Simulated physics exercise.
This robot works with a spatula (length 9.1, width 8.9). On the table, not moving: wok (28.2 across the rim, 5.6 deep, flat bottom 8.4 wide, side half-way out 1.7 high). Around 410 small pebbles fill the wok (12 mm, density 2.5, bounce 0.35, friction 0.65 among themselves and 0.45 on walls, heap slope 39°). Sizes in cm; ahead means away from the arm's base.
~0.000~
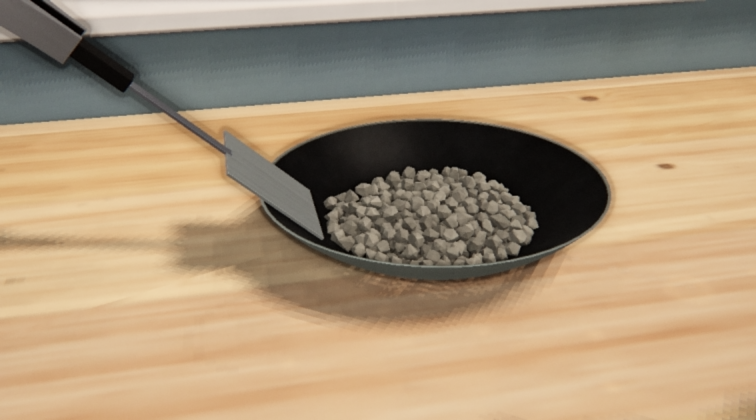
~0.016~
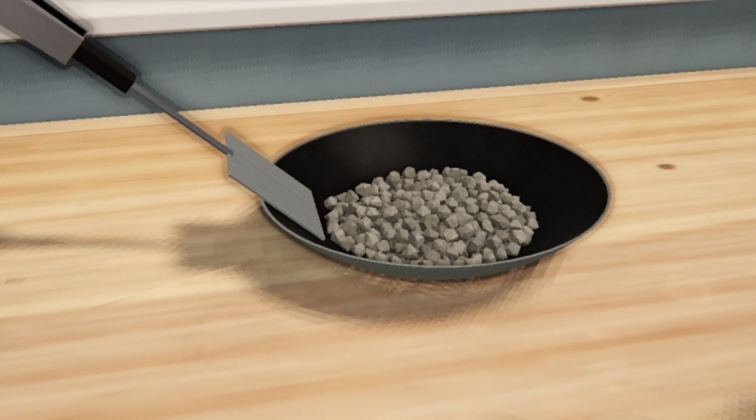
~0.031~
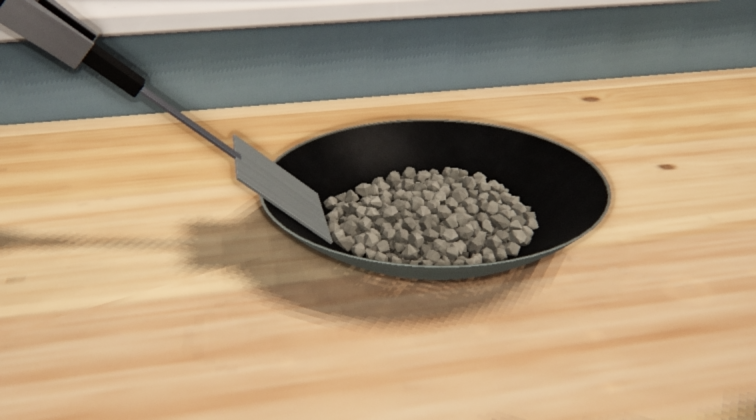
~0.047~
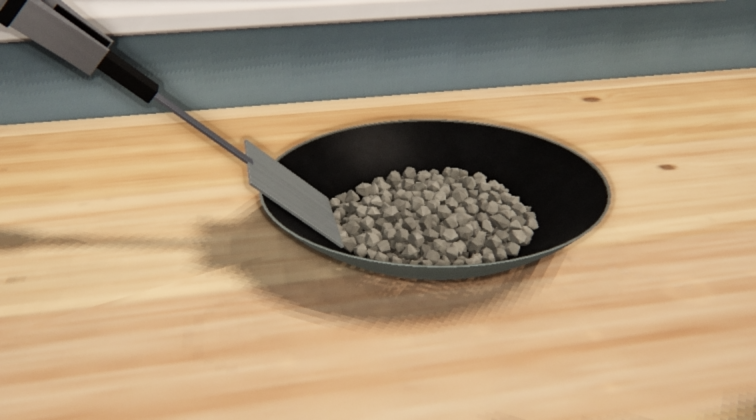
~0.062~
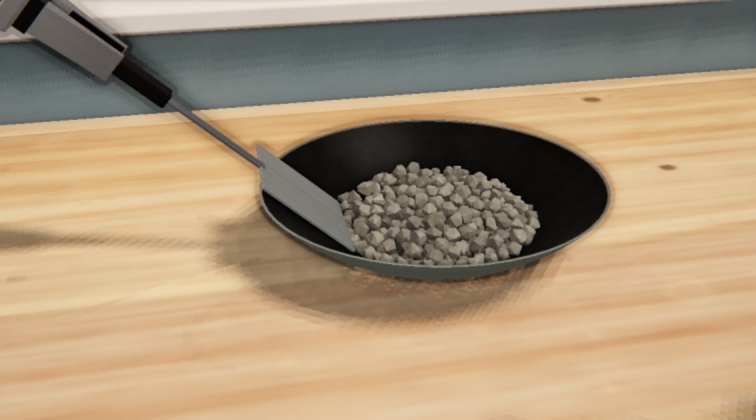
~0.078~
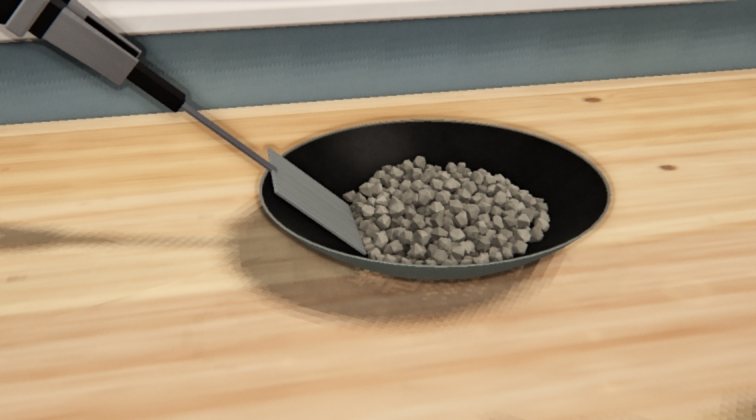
At the start, a spatula on a robot arm rests at the left side of a black wok filled with gray pebbles on a wooden table. The spatula then slides slowly right and slightly downward into the wok, pushing the pebbles a little to the right while the wok stays still.
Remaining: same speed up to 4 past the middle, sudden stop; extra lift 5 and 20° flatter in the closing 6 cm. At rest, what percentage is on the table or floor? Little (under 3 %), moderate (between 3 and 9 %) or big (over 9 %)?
Answer: Little; under 3 % of the small pebbles finish on the table or floor.
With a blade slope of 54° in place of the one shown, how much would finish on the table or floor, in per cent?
In that case some 0 per cent.
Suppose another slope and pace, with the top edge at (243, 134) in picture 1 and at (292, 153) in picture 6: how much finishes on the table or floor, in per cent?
About 0 per cent.
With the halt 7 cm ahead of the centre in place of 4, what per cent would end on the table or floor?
Then about 10 per cent.
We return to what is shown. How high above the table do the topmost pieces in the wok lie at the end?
About 7.0 cm.
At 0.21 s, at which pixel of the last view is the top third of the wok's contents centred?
Around (526, 184).
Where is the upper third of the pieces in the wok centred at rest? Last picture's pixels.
Near (533, 183).
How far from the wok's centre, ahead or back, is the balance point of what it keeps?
Roughly 5.5 cm ahead.
After 0.14 s, sloping 43°, highest piece 5 above the table; 406 in the wok.
After 0.21 s, sloping 33°, highest piece 7 above the table; 406 in the wok.
After 0.44 s, sloping 23°, highest piece 7 above the table; 406 in the wok.
After 1.49 s, sloping 23°, highest piece 7 above the table; 405 in the wok, 1 on the table or floor.
At rest, 405 in the wok, 1 on the table or floor. That is 0 % on the table or floor.
